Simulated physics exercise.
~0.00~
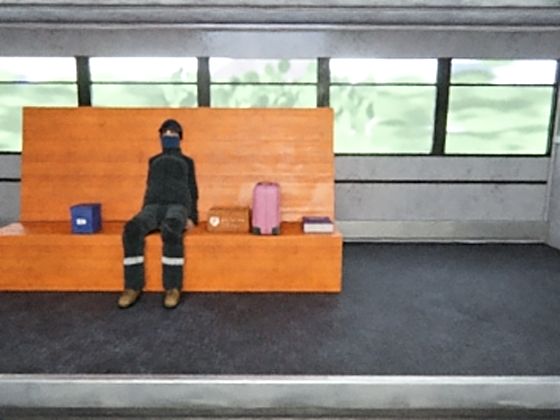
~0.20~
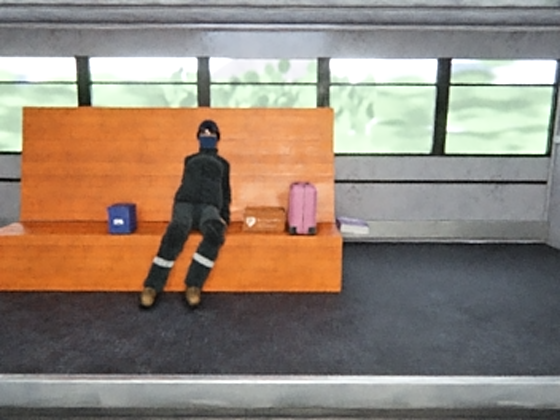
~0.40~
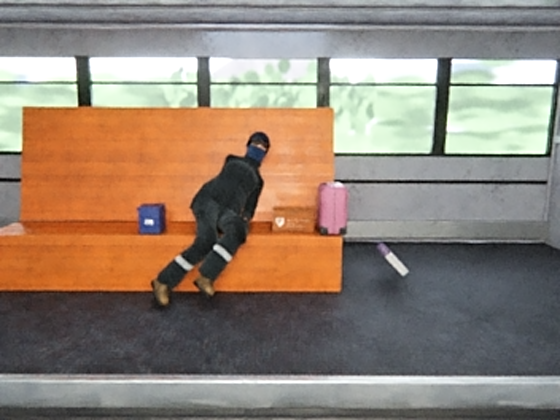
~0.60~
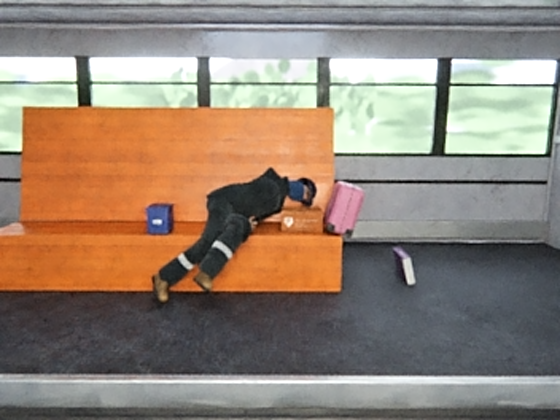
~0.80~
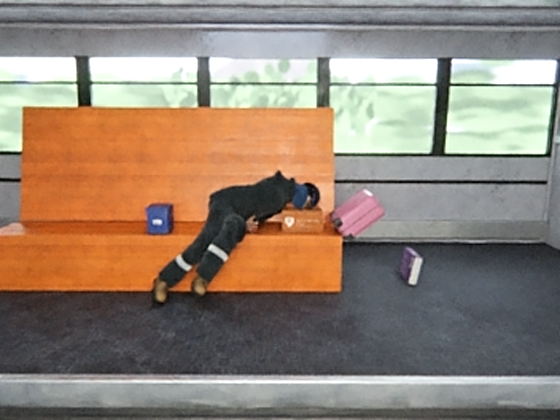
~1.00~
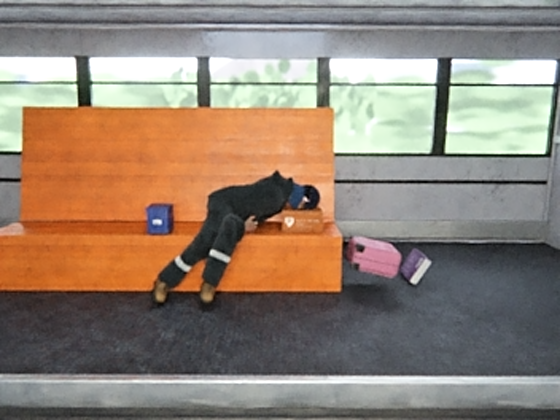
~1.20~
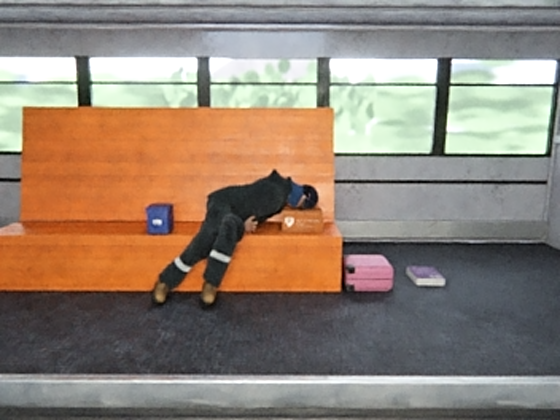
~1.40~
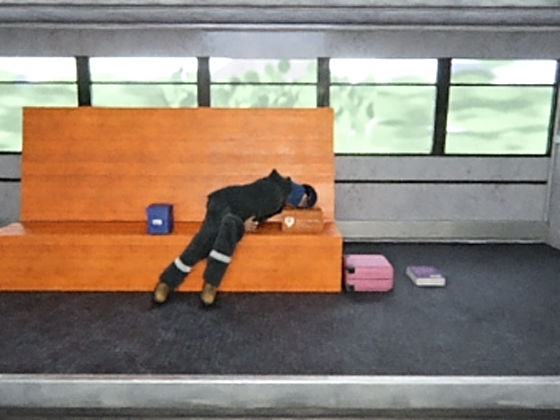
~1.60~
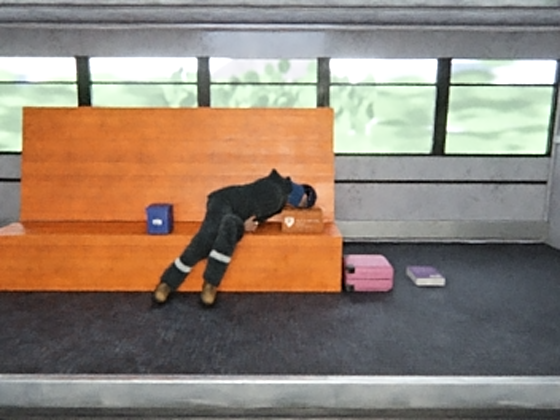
The clip shows a masked passenger and luggage sliding right along an orange bench in a metro car; a purple folder and then a pink case drop to the floor, while the passenger slumps sideways over an orange carton, which stays on the seat with a blue tub.
